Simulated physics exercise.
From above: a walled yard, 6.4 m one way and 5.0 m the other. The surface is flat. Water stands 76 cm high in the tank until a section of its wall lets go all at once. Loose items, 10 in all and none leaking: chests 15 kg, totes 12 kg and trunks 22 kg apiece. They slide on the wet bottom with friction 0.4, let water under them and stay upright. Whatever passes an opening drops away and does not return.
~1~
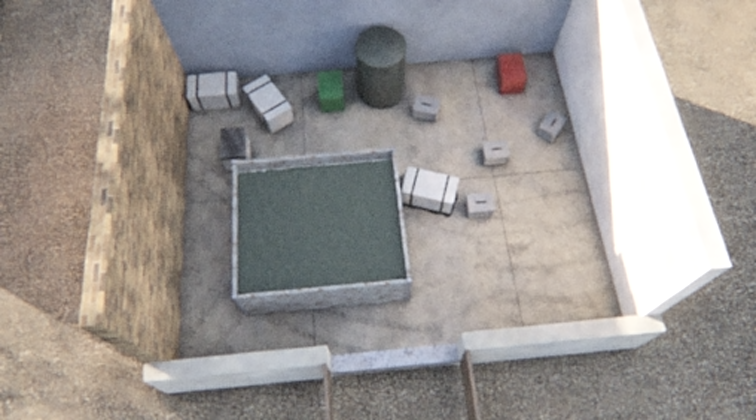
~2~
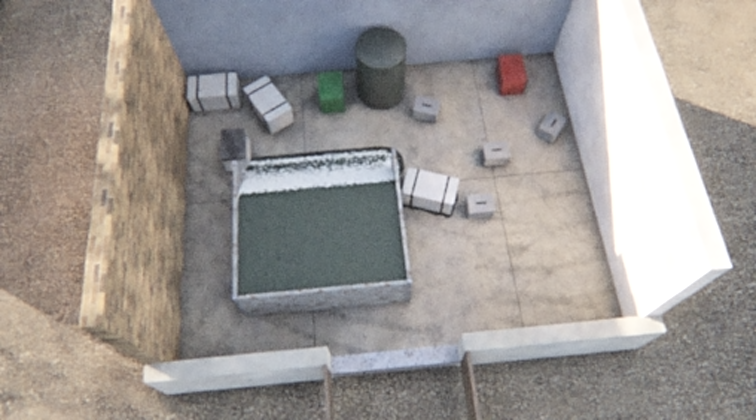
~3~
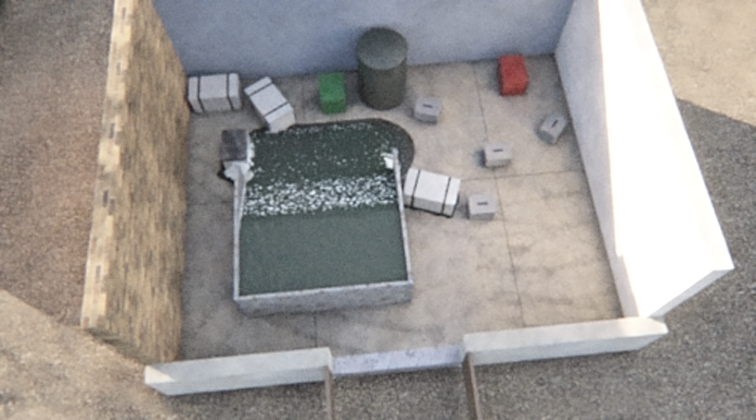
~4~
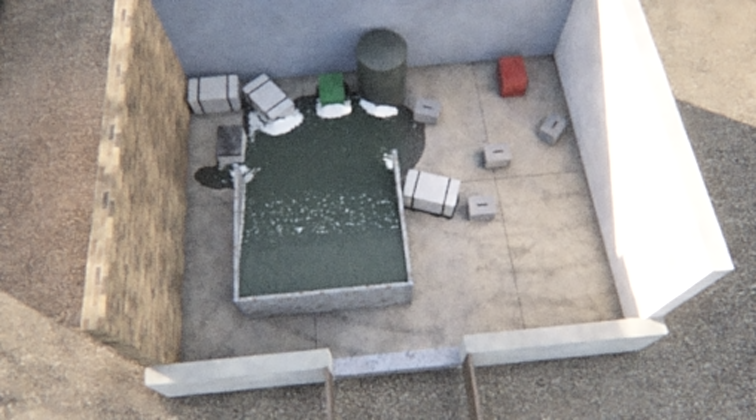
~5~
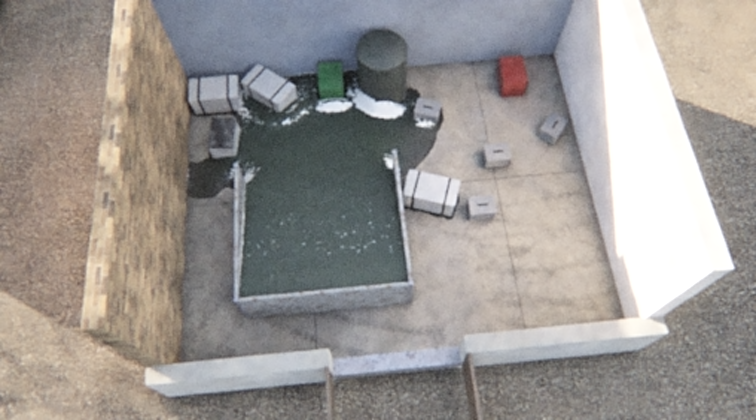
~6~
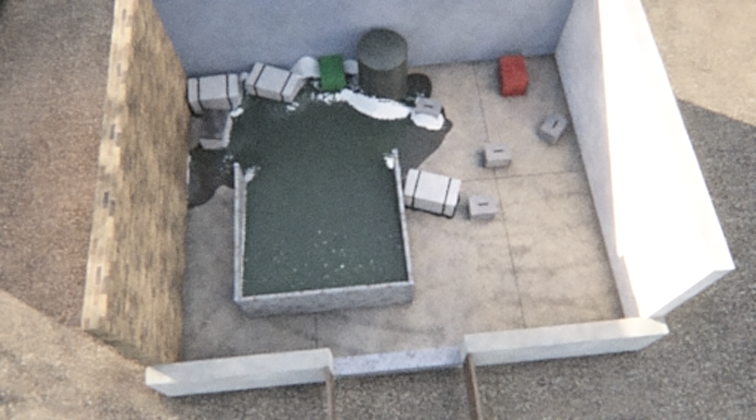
Dark green water bursts through the far wall of a raised square tank in a walled yard, throwing up white foam. It spreads across the floor toward the back wall and around both sides, reaching the pale boxes and cylinder. The green chest shifts slightly backward, while the red chest stays put.
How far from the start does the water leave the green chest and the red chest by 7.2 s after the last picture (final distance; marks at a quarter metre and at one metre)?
The green chest ends far away; the red chest ends far away.
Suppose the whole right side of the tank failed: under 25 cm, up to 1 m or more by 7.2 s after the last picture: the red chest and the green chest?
In that case the red chest travels far, the green chest holds its place.
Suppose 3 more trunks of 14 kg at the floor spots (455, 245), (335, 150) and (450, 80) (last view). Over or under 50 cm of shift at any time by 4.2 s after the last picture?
In turn: Under, past it, over.
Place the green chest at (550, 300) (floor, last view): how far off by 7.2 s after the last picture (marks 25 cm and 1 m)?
It travels far.
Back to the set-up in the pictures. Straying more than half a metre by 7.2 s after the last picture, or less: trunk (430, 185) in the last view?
It is less.
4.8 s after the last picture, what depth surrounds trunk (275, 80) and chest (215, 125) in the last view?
About 13 and 9 cm.
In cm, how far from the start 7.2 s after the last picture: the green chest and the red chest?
Roughly 350 and 250 cm.
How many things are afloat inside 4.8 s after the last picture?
At that moment 7.
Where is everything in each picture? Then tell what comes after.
The first frame shows the green chest at (330, 85) rests on the ground; the red chest at (513, 67), on the bottom; water covers 4.7 m2; 0 of 10 have shifted.
The second frame shows the green chest at (331, 86), on the bottom; the red chest at (513, 68) rests on the ground; water covers 6.2 m2; 0 of 10 have shifted.
The third frame shows the green chest at (332, 86) rests on the ground; the red chest at (514, 68), on the bottom; 7.8 m2 under water; 0 of 10 have shifted.
The fourth frame shows the green chest at (331, 87), on the bottom; the red chest at (514, 70) rests on the ground; 9.2 m2 under water; 2 of 10 have shifted.
The fifth frame shows the green chest at (330, 76), on the bottom, 23 cm from its start; the red chest at (514, 69) rests on the ground; 10.8 m2 under water; 3 of 10 have shifted.
The sixth frame shows the green chest at (332, 68) floats, 32 cm from its start; the red chest at (514, 69), on the bottom; 11.8 m2 under water; 3 of 10 have shifted.
Then, 0.9 s after the last picture the green chest is near (341, 61), 0.2 m from its start, afloat; the red chest is near (515, 69), 0.0 m from its start, aground; 0 of 10 are out; 4 afloat.
Then, 2.8 s after the last picture the green chest is near (423, 117), 1.6 m from its start, afloat; the red chest is near (571, 130), 1.5 m from its start, afloat; 0 of 10 are out; 6 afloat.
Then, 4.8 s after the last picture the green chest is near (512, 110), 3.0 m from its start, afloat; the red chest is near (594, 299), 4.1 m from its start, afloat; 0 of 10 are out; 7 afloat.
Then, 7.2 s after the last picture the green chest is near (545, 138), 3.5 m from its start, afloat; the red chest is near (462, 183), 2.4 m from its start, afloat; 1 of 10 are out; 8 afloat.
